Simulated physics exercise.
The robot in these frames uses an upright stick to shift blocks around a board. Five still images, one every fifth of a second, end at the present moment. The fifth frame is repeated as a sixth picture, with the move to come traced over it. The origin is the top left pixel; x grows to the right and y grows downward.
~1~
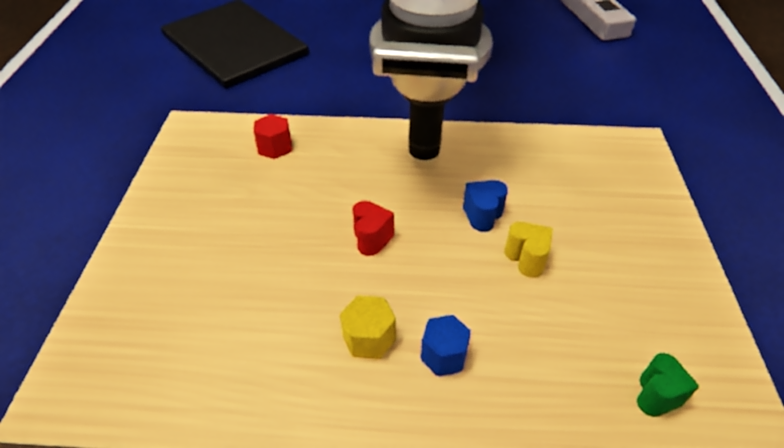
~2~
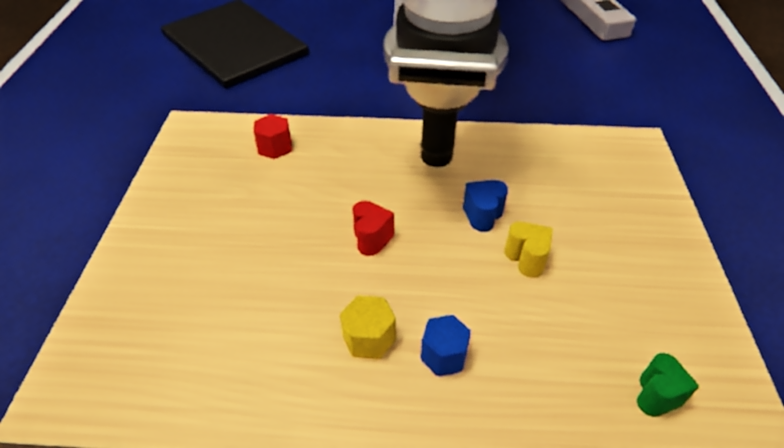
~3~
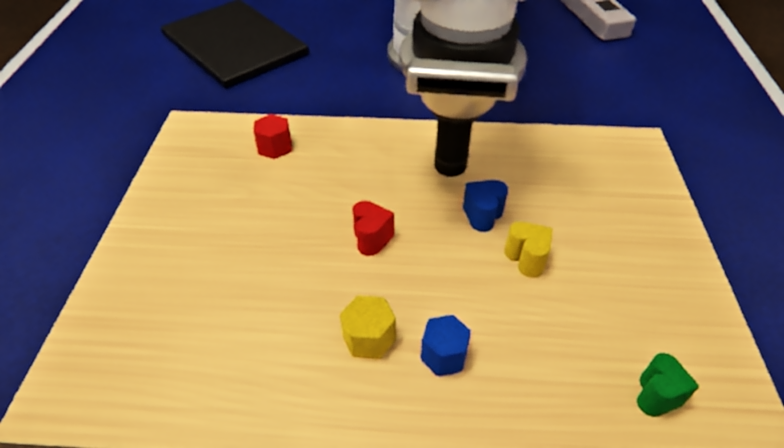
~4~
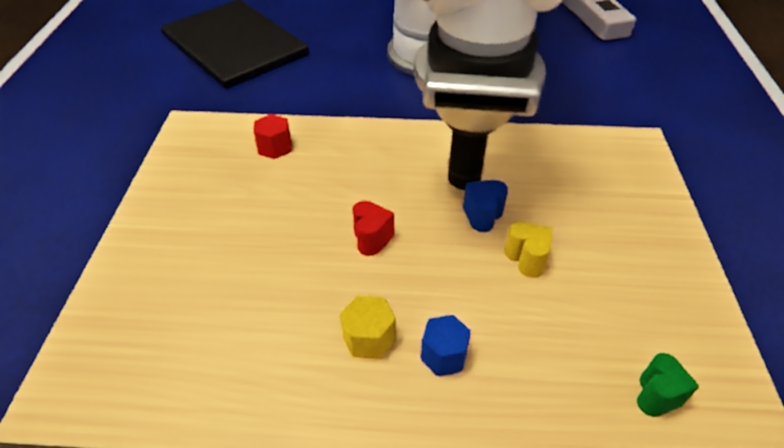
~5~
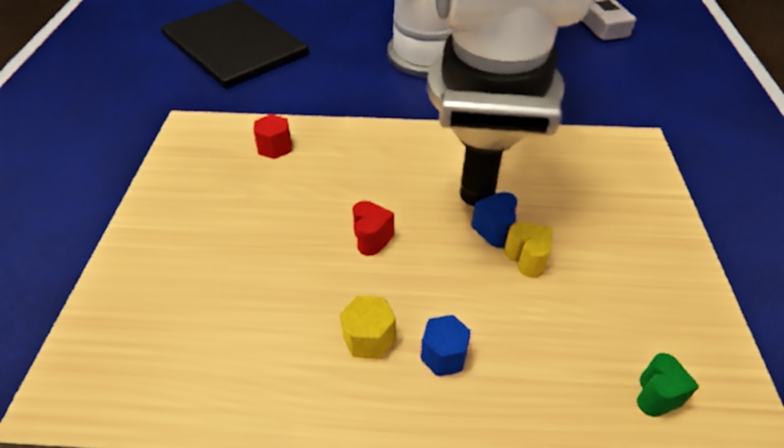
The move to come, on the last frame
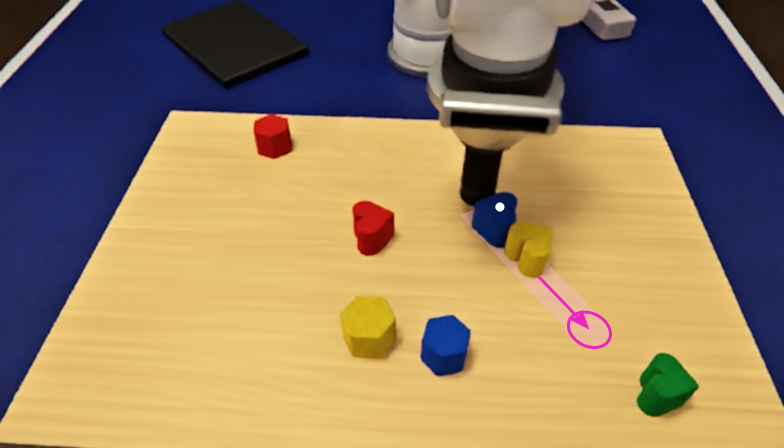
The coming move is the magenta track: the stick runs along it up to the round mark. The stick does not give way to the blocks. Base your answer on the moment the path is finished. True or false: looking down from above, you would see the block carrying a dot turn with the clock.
True
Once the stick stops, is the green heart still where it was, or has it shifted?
Still in place.
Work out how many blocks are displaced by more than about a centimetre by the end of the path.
The answer will be two.
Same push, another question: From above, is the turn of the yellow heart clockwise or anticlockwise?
In a top view, it turns counterclockwise.
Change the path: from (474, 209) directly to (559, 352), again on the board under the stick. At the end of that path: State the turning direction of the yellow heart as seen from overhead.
Viewed from overhead, the yellow heart winds up turned anticlockwise.
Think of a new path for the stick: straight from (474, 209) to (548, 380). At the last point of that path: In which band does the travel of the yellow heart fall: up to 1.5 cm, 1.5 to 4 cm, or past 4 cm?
Travel: Beyond 4 cm.
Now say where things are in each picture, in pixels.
In the first picture, stick's lower end (424, 151); blue heart (487, 192); yellow heart (533, 236); green heart (672, 376).
In the second picture, stick (437, 158); blocks still.
In the third picture, stick (450, 167); blocks still.
In the fourth picture, stick (464, 179); blocks still.
In the fifth picture, stick (477, 196); blue heart (500, 207); yellow heart (534, 236); green heart (672, 376).
Drawn move, in a line from (474, 209) to (589, 329); the dot is on the blue heart.
On the path given first. One third of the way, stick (511, 231); blue heart (519, 250), turned 20° clockwise; yellow heart (555, 264), turned 75° anticlockwise.
Two thirds of the way, stick (551, 271); blue heart (531, 285), turned 65° clockwise; yellow heart (583, 294), turned 105° anticlockwise.
At the end, stick (596, 317); blue heart (534, 290), turned 85° clockwise; yellow heart (627, 342), turned 120° anticlockwise; green heart still.
